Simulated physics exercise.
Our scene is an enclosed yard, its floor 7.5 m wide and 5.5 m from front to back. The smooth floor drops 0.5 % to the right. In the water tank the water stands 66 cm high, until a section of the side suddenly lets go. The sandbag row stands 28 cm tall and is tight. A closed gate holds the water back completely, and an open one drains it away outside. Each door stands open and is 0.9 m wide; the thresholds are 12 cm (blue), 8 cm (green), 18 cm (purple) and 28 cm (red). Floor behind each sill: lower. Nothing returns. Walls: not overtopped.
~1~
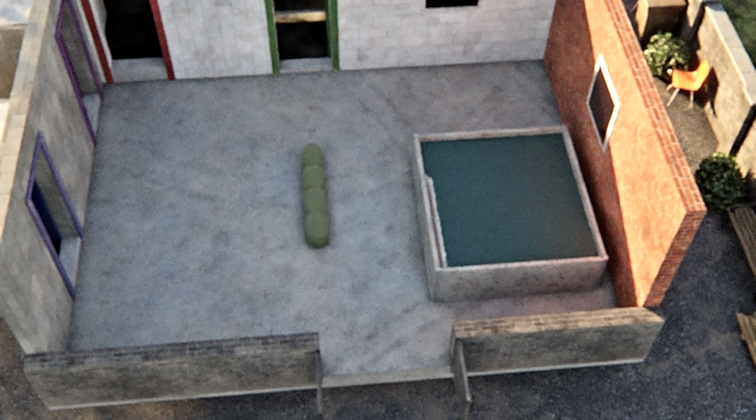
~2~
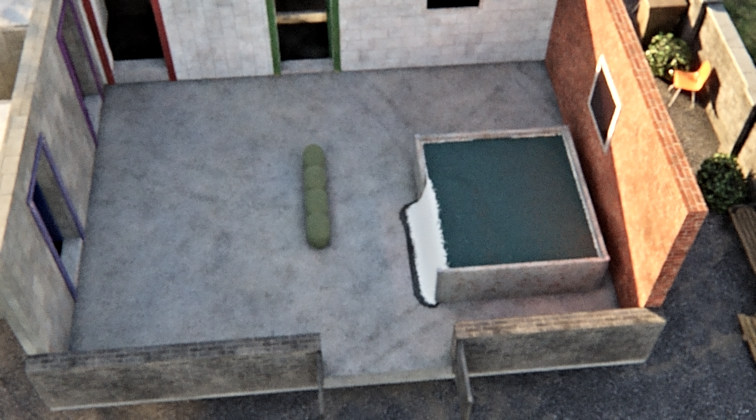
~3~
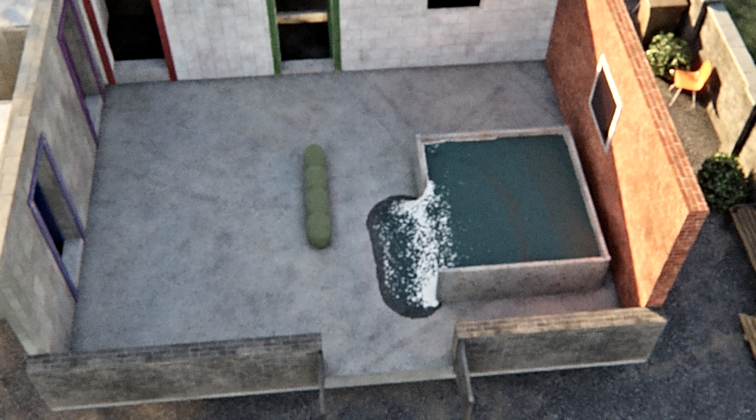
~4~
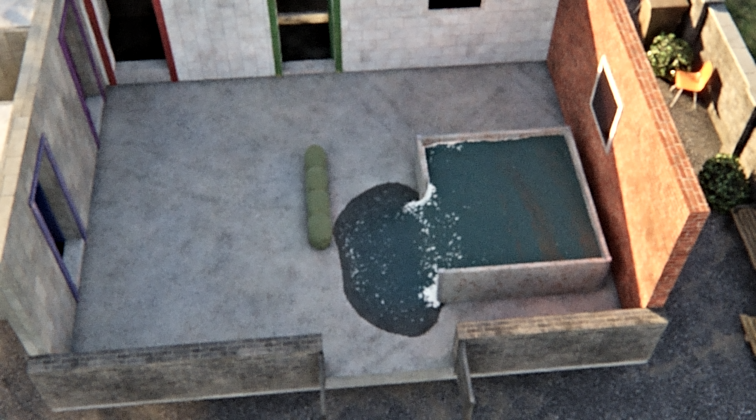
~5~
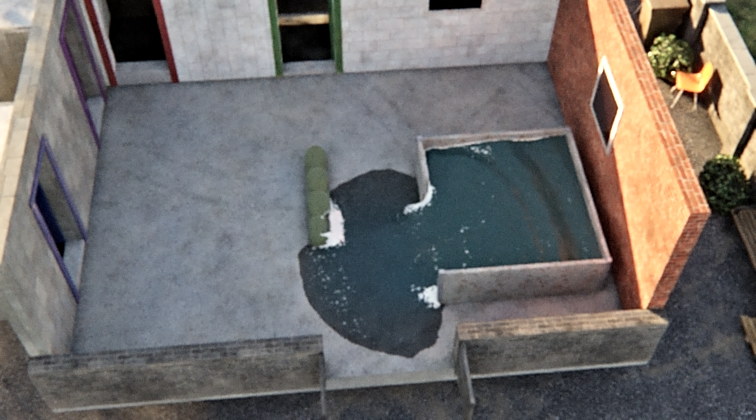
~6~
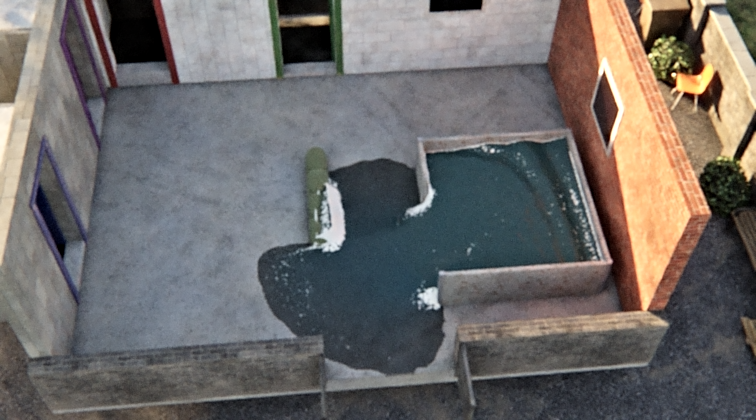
Dark water pours from the tank's left side and spreads across the yard floor, reaching around a green hedge.
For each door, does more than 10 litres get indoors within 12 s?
Door by door: Blue door - yes; green door - yes; purple door - no; red door - no.
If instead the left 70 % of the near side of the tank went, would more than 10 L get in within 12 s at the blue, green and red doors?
Door by door - blue: Within bounds, green: Within bounds, red: Within bounds.
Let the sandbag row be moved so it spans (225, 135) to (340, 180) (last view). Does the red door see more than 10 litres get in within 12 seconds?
Result at red: Limit not reached.
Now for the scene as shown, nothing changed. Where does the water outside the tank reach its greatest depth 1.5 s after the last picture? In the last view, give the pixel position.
About (82, 381).
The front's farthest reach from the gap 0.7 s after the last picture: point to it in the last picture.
(91, 310).
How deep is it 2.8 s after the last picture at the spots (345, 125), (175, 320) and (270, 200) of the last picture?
The depths come out at 4, 9 and 1 centimetres, in the order listed.
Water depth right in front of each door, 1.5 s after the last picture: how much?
Door by door, in cm: Blue reads 16, green reads 11, purple reads 0, red reads 0.
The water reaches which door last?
The red one.
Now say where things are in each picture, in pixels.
Still water, 66 cm deep, in the water tank at (505, 198), in the first picture.
Water pours out at (431, 243) and has run 0.9 m, to (429, 301); typically 5 cm deep outside, 66 cm at the water tank's back, in the second picture.
The front is at (405, 310), 1.1 m from the gap at (432, 243); 1.3 m2 of floor is under water; 66 cm left at the back of the water tank, in the third picture.
Water pours out at (433, 244) and has run 1.4 m, to (342, 222); typically 9 cm deep outside, 66 cm at the water tank's back, in the fourth picture.
Water pours out at (433, 246) and has run 1.8 m, to (314, 297); typically 8 cm deep outside, 65 cm at the water tank's back, in the fifth picture.
The front is at (266, 280), 2.4 m from the gap at (433, 247); 5.5 m2 of floor is under water; 58 cm left at the back of the water tank, in the sixth picture.
Then, 0.7 s after the last picture water covers 35 % of the floor and is deepest (42 cm) near (336, 241); blue door not reached, green door not reached, purple door not reached, red door not reached.
Then, 1.5 s after the last picture water covers 50 % of the floor and is deepest (49 cm) near (82, 381); blue door 16 cm at the sill, 4 L in, green door 11 cm at the sill, 0 L in, purple door not reached, red door not reached.
Then, 2.8 s after the last picture water covers 65 % of the floor and is deepest (33 cm) near (68, 382); blue door 18 cm at the sill, 33 L in, green door 9 cm at the sill, 6 L in, purple door 1 cm at the sill, 0 L in, red door not reached.
Then, 6.3 s after the last picture water covers 90 % of the floor and is deepest (15 cm) near (306, 151); blue door 11 cm at the sill, 56 L in, green door 10 cm at the sill, 21 L in, purple door 12 cm at the sill, 0 L in, red door 15 cm at the sill, 0 L in.
Then, 11.3 s after the last picture water covers 95 % of the floor and is deepest (18 cm) near (523, 155); blue door 5 cm at the sill, 56 L in, green door 6 cm at the sill, 24 L in, purple door 8 cm at the sill, 0 L in, red door 8 cm at the sill, 0 L in.
